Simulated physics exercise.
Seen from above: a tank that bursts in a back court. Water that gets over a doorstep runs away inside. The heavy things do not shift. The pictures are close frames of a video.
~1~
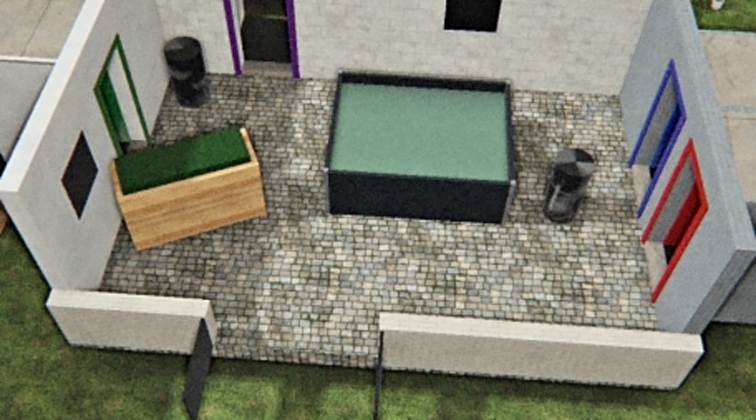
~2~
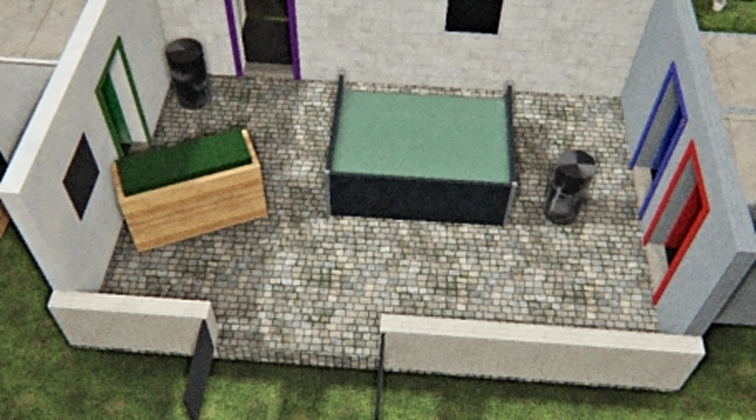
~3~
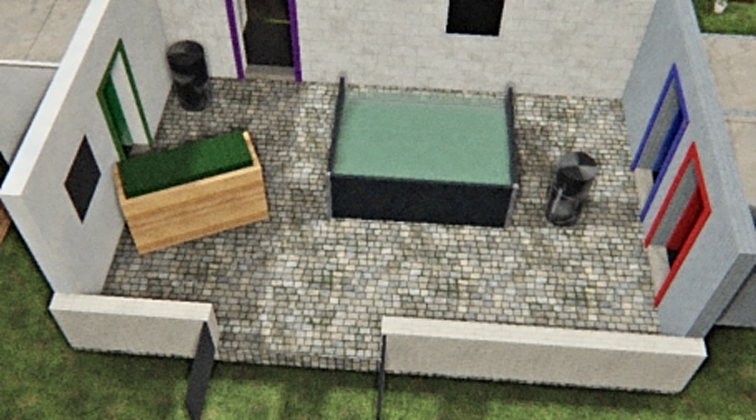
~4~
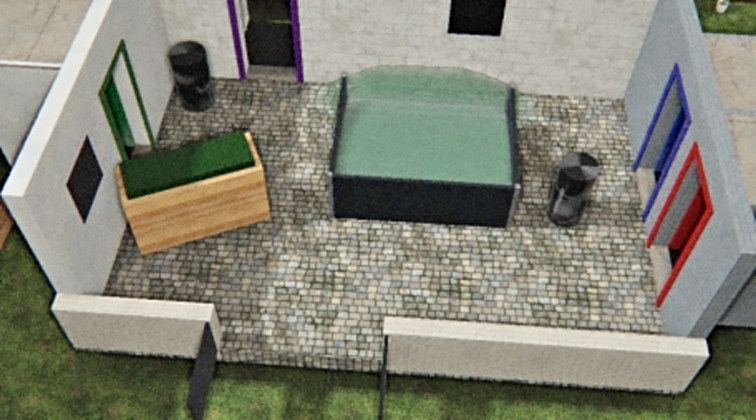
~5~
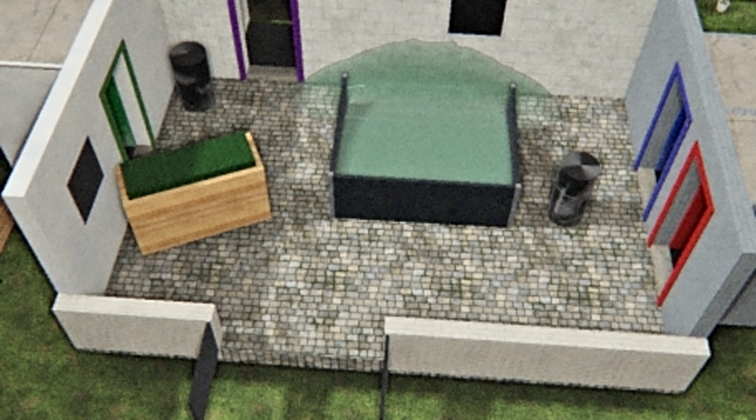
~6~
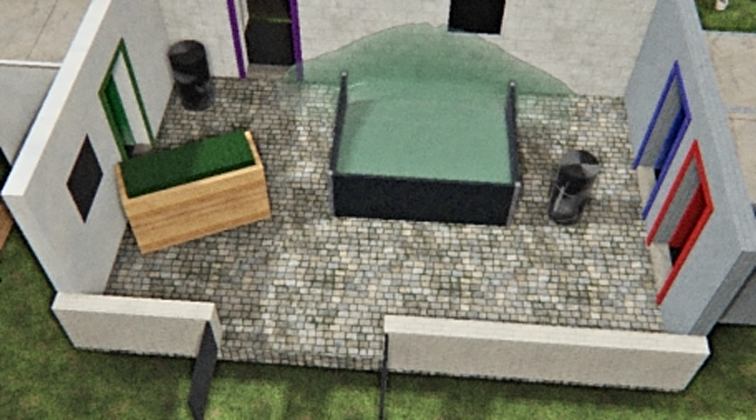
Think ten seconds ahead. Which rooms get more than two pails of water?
One by one: The red door stays under that; the purple door takes more than that; the blue door takes more than that; the green door takes more than that.
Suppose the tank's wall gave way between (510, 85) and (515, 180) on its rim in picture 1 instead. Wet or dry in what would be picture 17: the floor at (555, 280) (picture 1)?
There: Wet.
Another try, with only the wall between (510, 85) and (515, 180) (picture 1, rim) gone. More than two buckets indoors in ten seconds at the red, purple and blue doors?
In short: Red door takes more; purple door holds; blue door passes that mark.
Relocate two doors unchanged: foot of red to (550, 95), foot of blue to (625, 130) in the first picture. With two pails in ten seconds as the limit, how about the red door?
One by one: Red is over.
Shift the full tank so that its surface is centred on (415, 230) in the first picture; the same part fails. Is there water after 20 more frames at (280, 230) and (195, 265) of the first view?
In that order: No water, dry.
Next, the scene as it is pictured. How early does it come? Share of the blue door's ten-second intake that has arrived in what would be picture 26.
Close to 80 %.
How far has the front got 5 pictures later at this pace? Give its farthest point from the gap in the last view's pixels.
Around (176, 81).
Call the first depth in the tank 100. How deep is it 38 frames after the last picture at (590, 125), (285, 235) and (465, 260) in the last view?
In that order: 20, 6 and 4 per cent.
A moment on, water covers 25 % of the floor; the red door not reached, the purple door under two buckets in, the blue door not reached, the green door not reached.
Next, water covers 40 % of the floor; the red door wet at the sill, nothing in, the purple door under two buckets in, the blue door under two buckets in, the green door under two buckets in.
Then, water covers 55 % of the floor; the red door wet at the sill, nothing in, the purple door under two buckets in, the blue door over two buckets in, the green door far over two buckets in.
Later, water covers 95 % of the floor; the red door wet at the sill, nothing in, the purple door over two buckets in, the blue door over two buckets in, the green door far over two buckets in.
In the end, water covers 100 % of the floor; the red door wet at the sill, nothing in, the purple door over two buckets in, the blue door over two buckets in, the green door far over two buckets in.
